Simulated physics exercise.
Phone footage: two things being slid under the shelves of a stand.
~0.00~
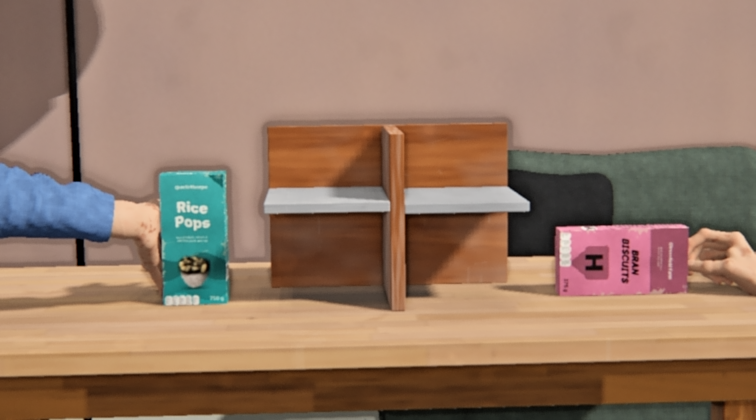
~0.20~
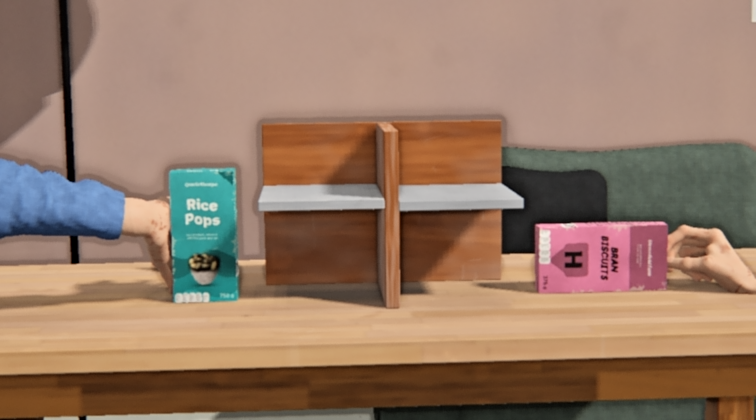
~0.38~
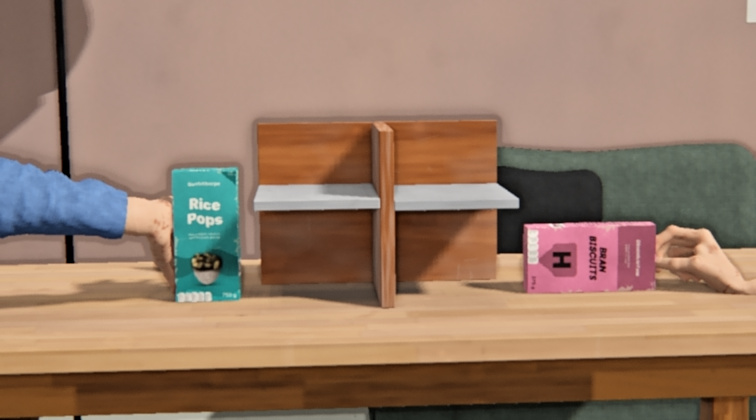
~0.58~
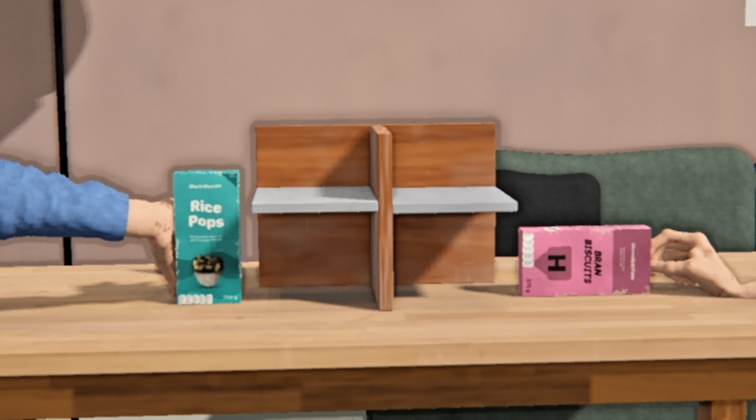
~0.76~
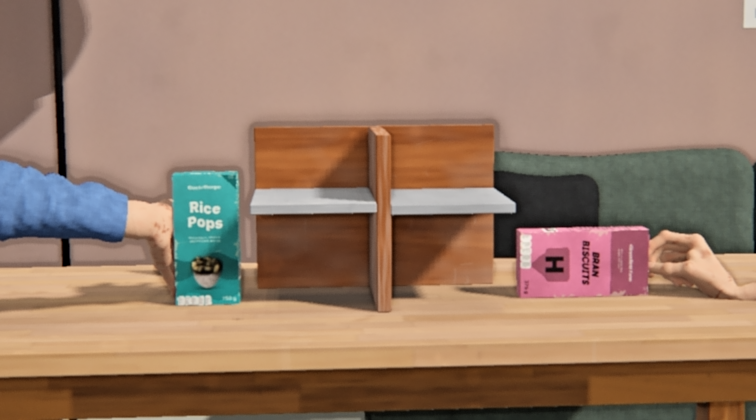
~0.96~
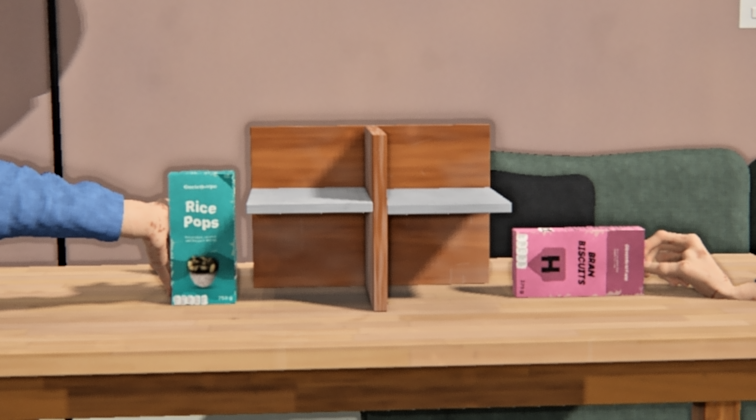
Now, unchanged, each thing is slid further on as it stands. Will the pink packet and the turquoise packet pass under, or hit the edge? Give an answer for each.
The pink packet fits underneath; the turquoise packet gets stuck.
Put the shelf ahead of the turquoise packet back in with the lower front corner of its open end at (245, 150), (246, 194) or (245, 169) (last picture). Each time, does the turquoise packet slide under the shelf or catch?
Result per try, in order: In / hung up / in.
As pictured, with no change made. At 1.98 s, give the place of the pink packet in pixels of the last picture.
Somewhere near (453, 264) in the last view.
After 1.46 s, pink packet sliding up to the opening near (527, 263); turquoise packet stopped at the opening near (218, 237).
After 1.98 s, pink packet all the way in near (453, 264); turquoise packet sliding up to the opening near (218, 237).
In the end (4.0 s), the pink packet slides in, near (451, 264); the turquoise packet catches on the edge, near (218, 237).
